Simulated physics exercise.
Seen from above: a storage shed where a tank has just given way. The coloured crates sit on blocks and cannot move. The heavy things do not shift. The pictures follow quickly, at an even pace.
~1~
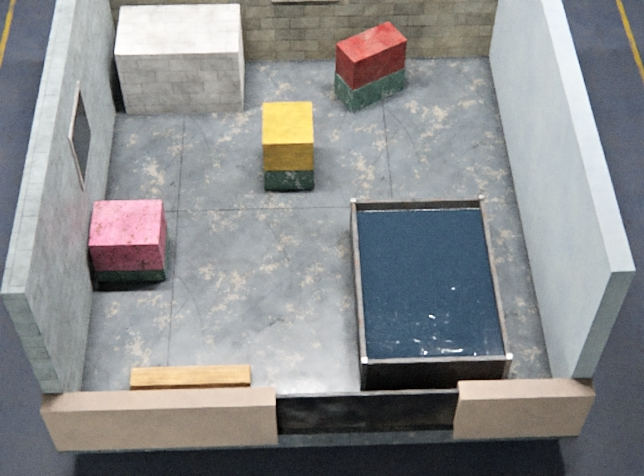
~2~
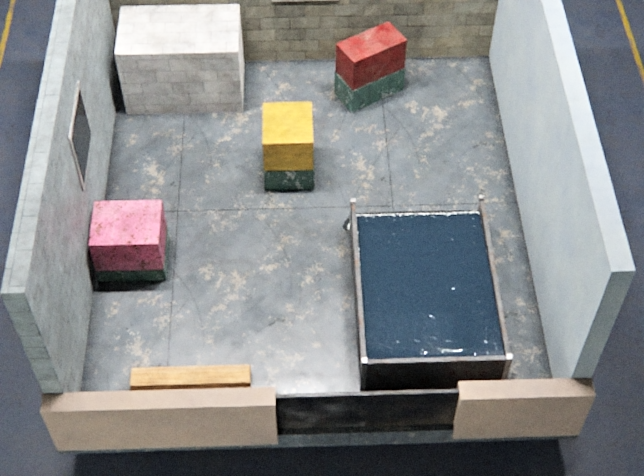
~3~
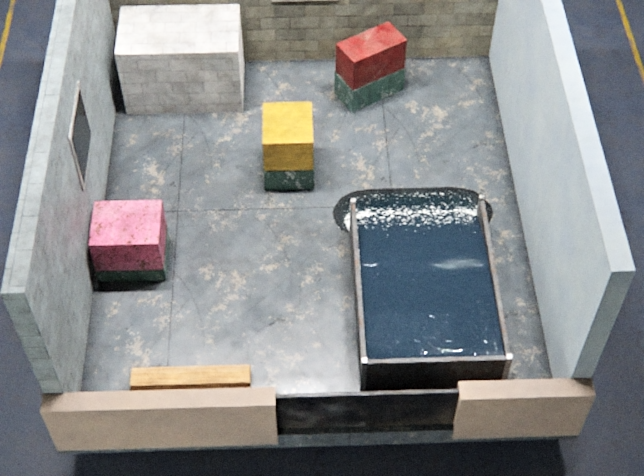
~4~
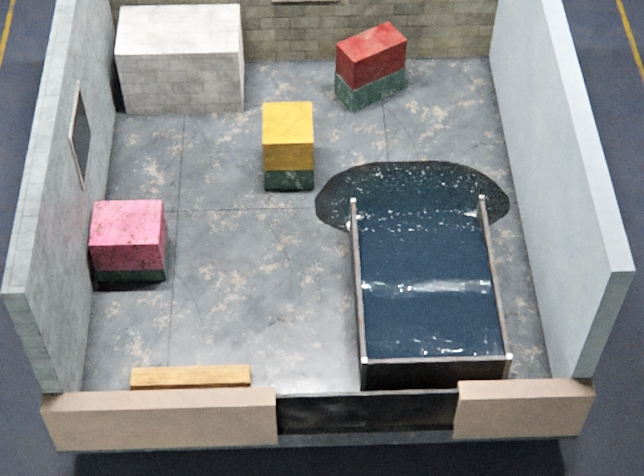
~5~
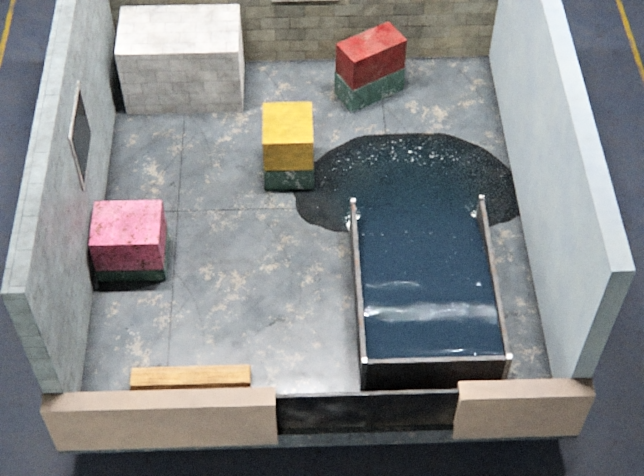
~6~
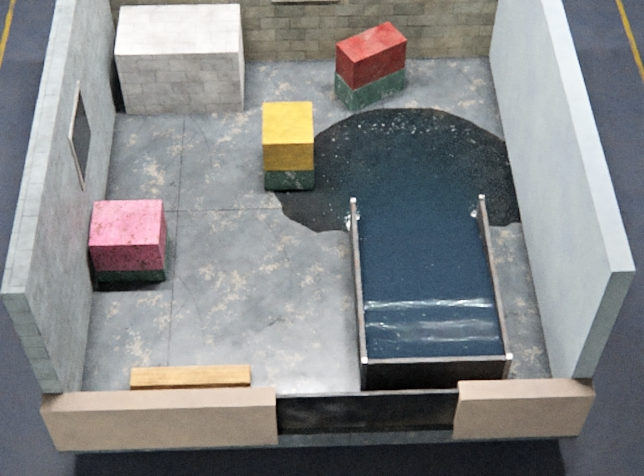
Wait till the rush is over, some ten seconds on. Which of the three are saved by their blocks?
In the end: The yellow crate keeps dry; the red crate keeps dry; the pink crate keeps dry.
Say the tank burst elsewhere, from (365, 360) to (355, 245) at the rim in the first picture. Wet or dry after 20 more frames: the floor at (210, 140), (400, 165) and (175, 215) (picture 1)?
As listed: Covered, no water, awash.
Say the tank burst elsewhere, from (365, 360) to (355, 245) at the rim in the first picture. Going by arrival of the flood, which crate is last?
The red crate.
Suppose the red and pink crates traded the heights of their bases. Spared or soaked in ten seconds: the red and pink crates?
Red crate is soaked, pink crate remains dry.
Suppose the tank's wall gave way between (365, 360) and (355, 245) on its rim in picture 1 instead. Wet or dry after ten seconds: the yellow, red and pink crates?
One by one: Yellow is spared; red remains dry; pink ends up wet.
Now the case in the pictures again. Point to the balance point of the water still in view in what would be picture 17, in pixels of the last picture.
Roughly at (415, 193).
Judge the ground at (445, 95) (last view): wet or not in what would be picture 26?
At that place: Covered.
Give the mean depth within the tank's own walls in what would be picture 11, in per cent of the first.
Close to 62 %.
A moment on, water covers 30 % of the floor; the yellow crate water round its plinth, the red crate water round its plinth, the pink crate not reached.
Next, water covers 35 % of the floor; the yellow crate water round its plinth, the red crate water round its plinth, the pink crate not reached.
Then, water covers 40 % of the floor; the yellow crate water round its plinth, the red crate water round its plinth, the pink crate water round its plinth.
Later, water covers 75 % of the floor; the yellow crate water round its plinth, the red crate water round its plinth, the pink crate water round its plinth.
In the end, water covers 100 % of the floor; the yellow crate stayed above the water, the red crate stayed above the water, the pink crate stayed above the water.
